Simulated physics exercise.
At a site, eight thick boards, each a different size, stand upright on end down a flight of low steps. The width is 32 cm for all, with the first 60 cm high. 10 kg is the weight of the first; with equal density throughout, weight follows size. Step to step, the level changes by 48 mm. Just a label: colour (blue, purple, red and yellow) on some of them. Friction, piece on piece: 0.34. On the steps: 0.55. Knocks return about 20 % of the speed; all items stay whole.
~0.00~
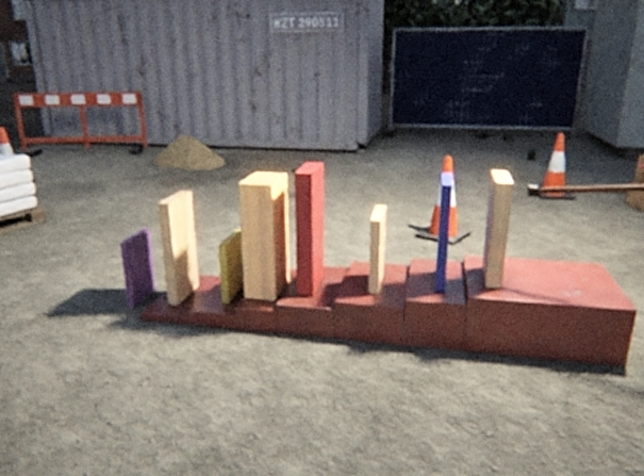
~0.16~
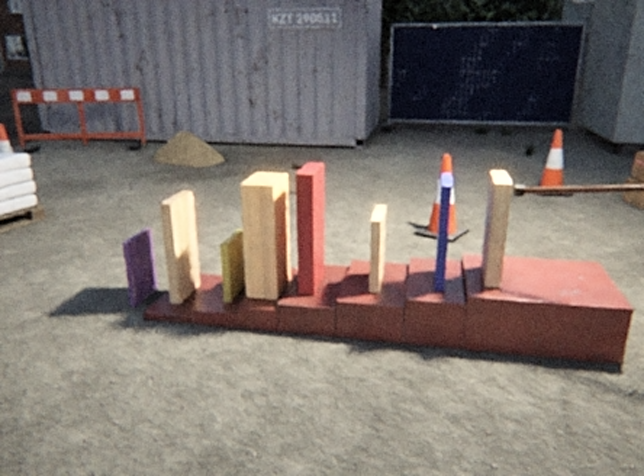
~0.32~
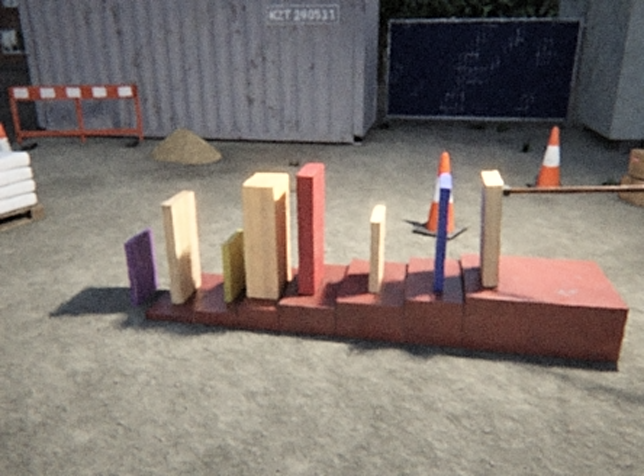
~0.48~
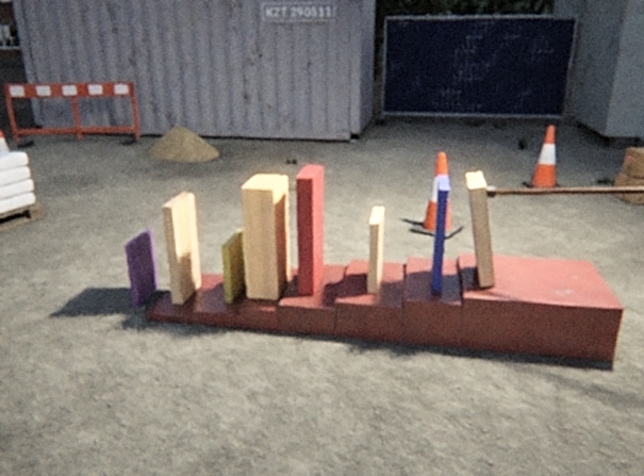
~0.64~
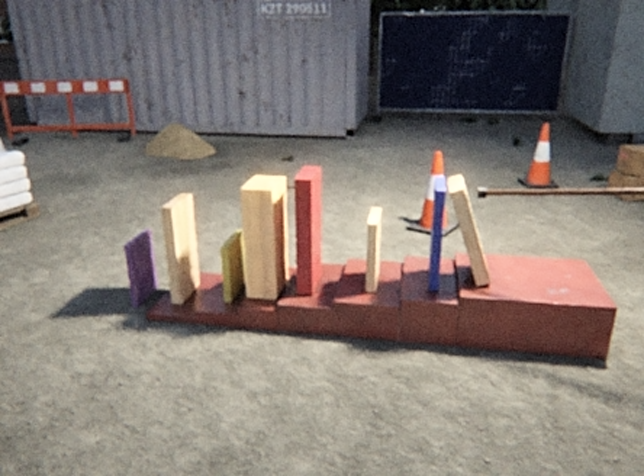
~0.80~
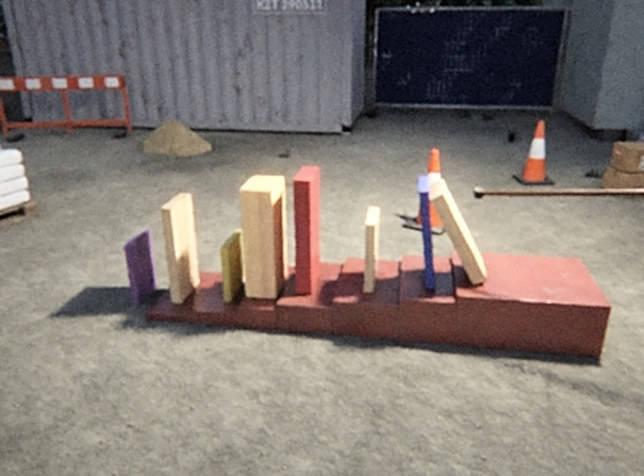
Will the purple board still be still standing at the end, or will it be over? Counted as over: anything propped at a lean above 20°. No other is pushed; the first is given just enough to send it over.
The purple board keeps its position.
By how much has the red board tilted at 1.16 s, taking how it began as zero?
Near 0 degrees from how it began.
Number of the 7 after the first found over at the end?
Count: 2.
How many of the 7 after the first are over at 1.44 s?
By then, 2.
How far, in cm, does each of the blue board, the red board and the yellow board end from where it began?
Net displacement, roughly: Blue ~ 40 cm, red ~ 10 cm, yellow ~ 0 cm.
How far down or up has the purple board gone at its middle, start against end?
At the end it is roughly 0 cm lower than at the start.
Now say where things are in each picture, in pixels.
In the first picture (we follow the side turned to the camera; the camera moves round a little), pole end (535, 192) 10 cm from the first board; purple board (142, 268); blue board (443, 240); red board (304, 237); no other piece has moved.
The second picture shows pole end (521, 192) 37 mm from the first board; purple board (144, 267).
The third picture shows pole end (506, 193) pushing; purple board (145, 267); no other piece has moved.
The fourth picture shows pole end (492, 194) pushing; purple board (145, 268); no other piece has moved.
The fifth picture shows pole end (483, 195) stopped; purple board (145, 268); no other piece has moved.
The sixth picture shows pole end (480, 195) stopped; purple board (144, 267); blue board (428, 242) tipped 7°; red board (303, 240); one has shifted.
Around 0.98 s, 1 of the 7 other boards over; purple board unmoved; blue board tipped 28°.
Around 1.16 s, 2 of the 7 other boards over; purple board unmoved; blue board tipped 56°.
Around 1.44 s, 2 of the 7 other boards over; purple board unmoved; blue board lying flat.
Finally (7.9 s), 2 of the 7 other boards over; purple board unmoved; blue board lying flat; red board displaced 7 cm. Five left standing. Seen by the last camera, middles, purple board near (142, 267), blue board near (376, 270).
